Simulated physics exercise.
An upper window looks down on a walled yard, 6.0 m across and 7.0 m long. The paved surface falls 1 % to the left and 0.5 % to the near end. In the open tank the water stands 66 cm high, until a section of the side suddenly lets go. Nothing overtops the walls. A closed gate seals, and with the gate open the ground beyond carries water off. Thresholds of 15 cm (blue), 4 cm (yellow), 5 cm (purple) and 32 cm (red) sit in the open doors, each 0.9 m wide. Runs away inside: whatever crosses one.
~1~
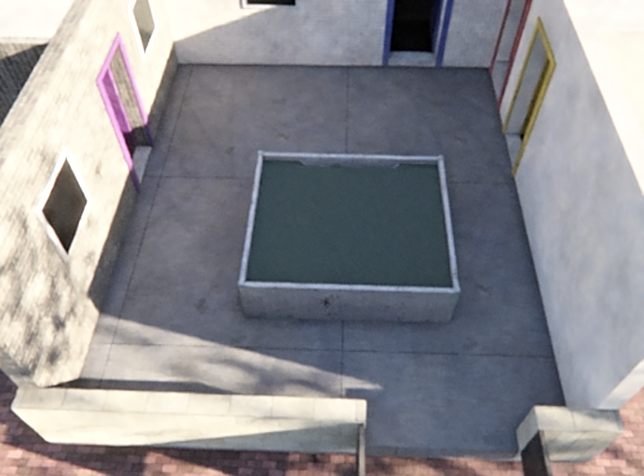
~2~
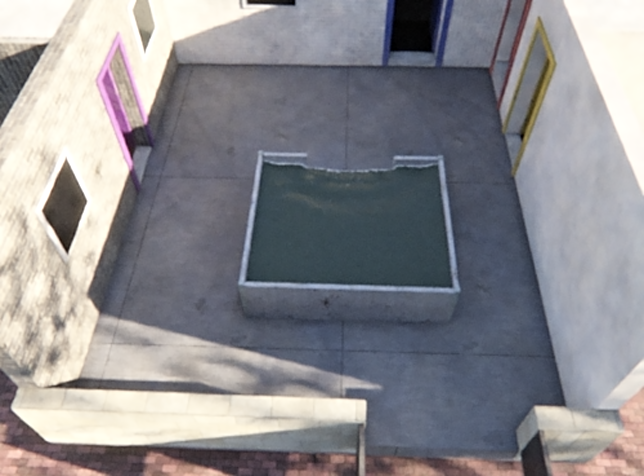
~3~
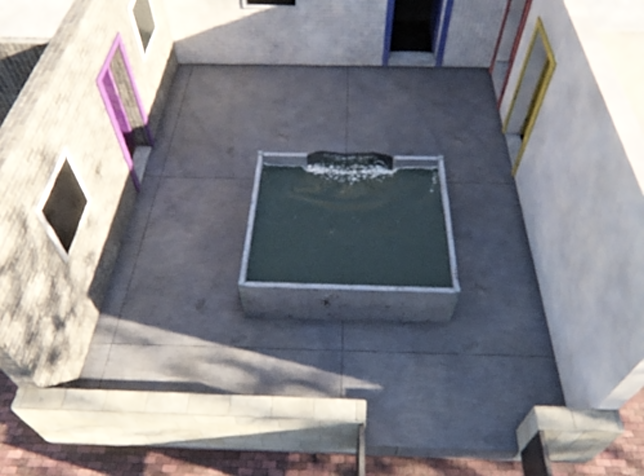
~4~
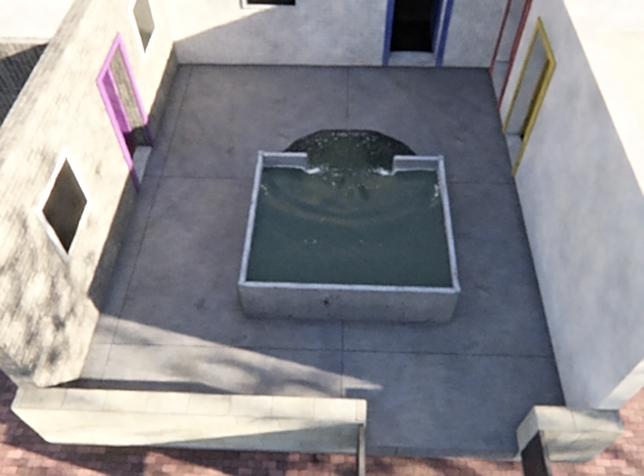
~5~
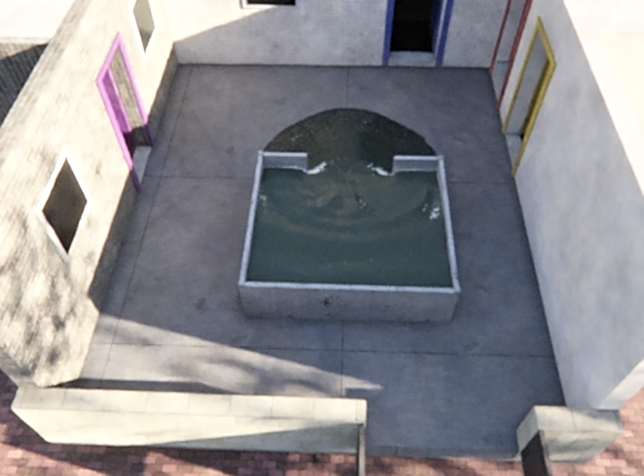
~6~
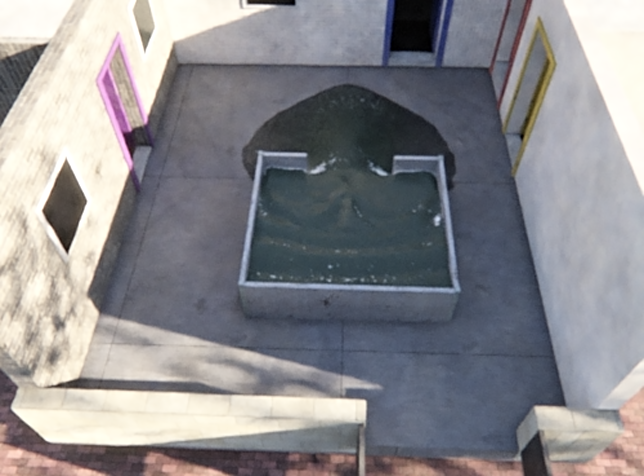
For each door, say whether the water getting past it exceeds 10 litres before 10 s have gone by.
As I see it, at the blue door the limit will be broken. At the yellow door the limit will be broken. At the purple door the limit will be broken. At the red door the limit will hold.
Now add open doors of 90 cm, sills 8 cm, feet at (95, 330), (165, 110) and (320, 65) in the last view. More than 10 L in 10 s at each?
Less, more, more.
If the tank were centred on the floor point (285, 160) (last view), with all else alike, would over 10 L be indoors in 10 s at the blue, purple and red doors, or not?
So the blue door keeps within it, the purple door tops the limit and the red door keeps within it.
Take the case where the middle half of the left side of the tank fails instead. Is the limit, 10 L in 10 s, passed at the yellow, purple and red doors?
Yellow exceeds; purple exceeds; red falls short.
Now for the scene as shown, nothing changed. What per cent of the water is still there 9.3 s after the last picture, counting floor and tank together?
Still there: Roughly 90 %.
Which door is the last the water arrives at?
The answer is the purple door.
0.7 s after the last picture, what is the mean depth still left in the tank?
Depth, averaged: Around 48 centimetres.
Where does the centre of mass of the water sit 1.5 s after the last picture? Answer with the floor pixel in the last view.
At about (346, 184).
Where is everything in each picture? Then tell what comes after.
Still water, 66 cm deep, in the open tank at (349, 219), in the first frame.
The front is at a hidden place, 0.7 m from the gap on the open tank's far side; 0.3 m2 of floor is under water; 66 cm left at the back of the open tank, in the second frame.
The front is at a hidden place, 1.0 m from the gap on the open tank's far side; 1.1 m2 of floor is under water; 66 cm left at the back of the open tank, in the third frame.
Water pours out on the open tank's far side and has run 1.4 m, to (323, 133); typically 8 cm deep outside, 66 cm at the open tank's back, in the fourth frame.
The front is at (341, 111), 1.9 m from the gap on the open tank's far side; 3.8 m2 of floor is under water; 66 cm left at the back of the open tank, in the fifth frame.
The front is at (345, 88), 2.6 m from the gap on the open tank's far side; 5.7 m2 of floor is under water; 61 cm left at the back of the open tank, in the sixth frame.
Then, 0.7 s after the last picture water covers 30 % of the floor and is deepest (36 cm) near (343, 180); blue door 21 cm at the sill, 0 L in, yellow door not reached, purple door not reached, red door not reached.
Then, 1.5 s after the last picture water covers 40 % of the floor and is deepest (42 cm) near (488, 72); blue door 27 cm at the sill, 27 L in, yellow door 1 cm at the sill, 0 L in, purple door not reached, red door 20 cm at the sill, 0 L in.
Then, 2.8 s after the last picture water covers 45 % of the floor and is deepest (32 cm) near (178, 68); blue door 22 cm at the sill, 72 L in, yellow door 8 cm at the sill, 0 L in, purple door 6 cm at the sill, 0 L in, red door 22 cm at the sill, 0 L in.
Then, 5.3 s after the last picture water covers 90 % of the floor and is deepest (22 cm) near (185, 74); blue door 15 cm at the sill, 91 L in, yellow door 7 cm at the sill, 15 L in, purple door 8 cm at the sill, 6 L in, red door 17 cm at the sill, 0 L in.
Then, 9.3 s after the last picture water covers 100 % of the floor and is deepest (18 cm) near (68, 414); blue door 8 cm at the sill, 92 L in, yellow door 5 cm at the sill, 30 L in, purple door 8 cm at the sill, 33 L in, red door 7 cm at the sill, 0 L in.
